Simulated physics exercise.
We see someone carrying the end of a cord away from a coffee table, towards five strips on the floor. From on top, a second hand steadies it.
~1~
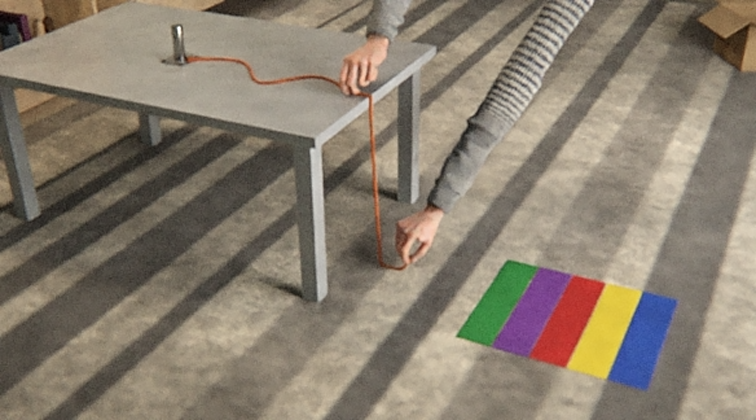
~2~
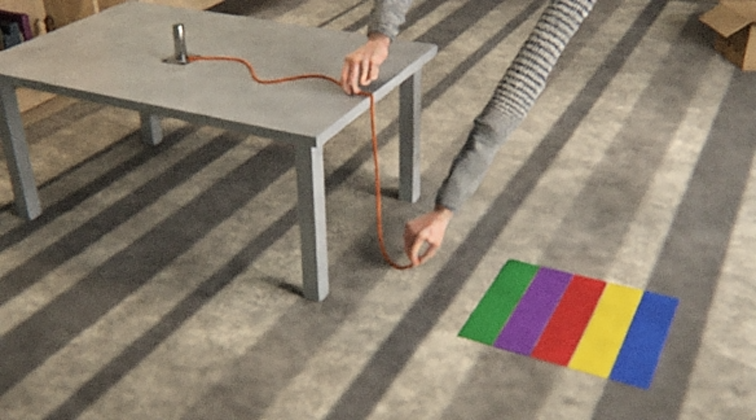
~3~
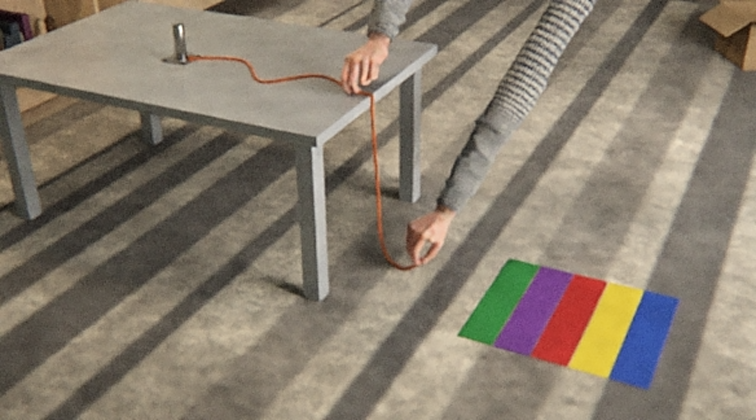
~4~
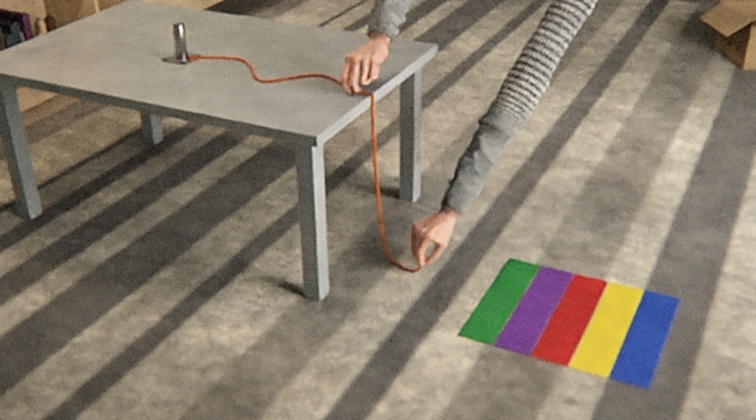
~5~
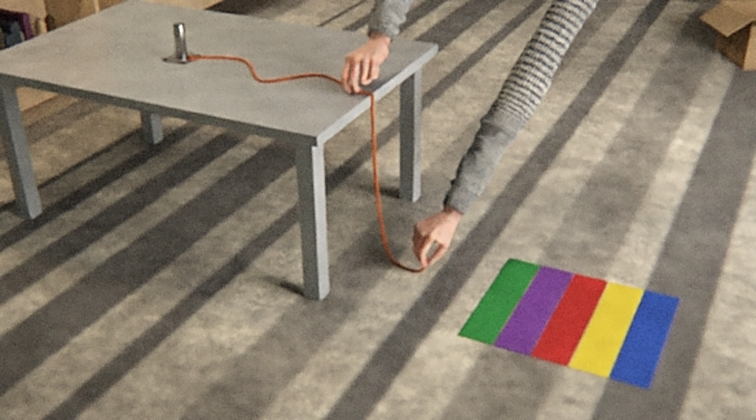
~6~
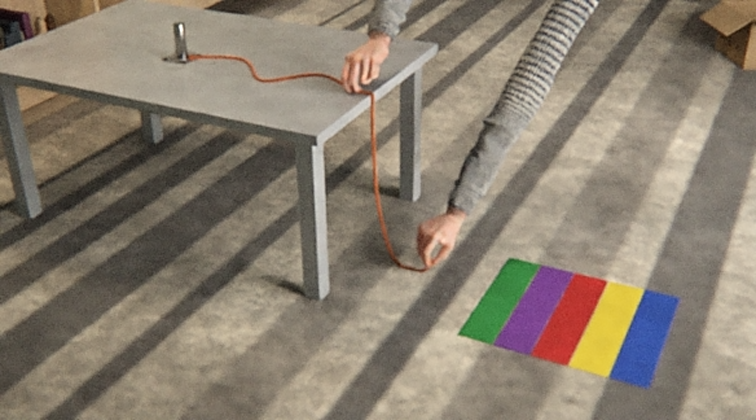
The clip opens on a gray table with an orange cord running from a small metal object across its top and over the edge, where one hand rests on it. Another hand, low near the floor, holds the cord's end and moves it slightly right, toward green, purple, red, yellow and blue strips.
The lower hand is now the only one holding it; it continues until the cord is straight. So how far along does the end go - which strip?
Along to the red strip.
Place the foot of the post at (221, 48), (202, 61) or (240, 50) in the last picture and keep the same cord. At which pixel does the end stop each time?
Around (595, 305), (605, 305) and (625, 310).
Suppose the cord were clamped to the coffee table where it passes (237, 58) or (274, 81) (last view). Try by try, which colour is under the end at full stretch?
It would be red, then purple.
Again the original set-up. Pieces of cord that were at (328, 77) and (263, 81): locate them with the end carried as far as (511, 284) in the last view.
Approx. (352, 89); approx. (291, 78).
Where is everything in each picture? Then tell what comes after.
The first frame shows end (410, 261); green (482, 326); purple (518, 336); red (555, 346); yellow (594, 357); blue (633, 367).
The second frame shows end (418, 262); cord through (223, 59) (255, 78) (320, 77) (371, 102) (377, 176) (381, 240).
The third frame shows end (420, 262).
The fourth frame shows end (425, 263); cord through (223, 58) (256, 78) (321, 76) (372, 101) (376, 175) (383, 240).
The fifth frame shows end (427, 263).
The sixth frame shows end (431, 264); cord through (223, 57) (256, 77) (321, 75) (372, 101) (375, 174) (386, 240).
Soon after, end near (511, 284); over green.
After that, end near (553, 294); over purple.
At the stop, end near (576, 300); over red. It halts on the red strip.
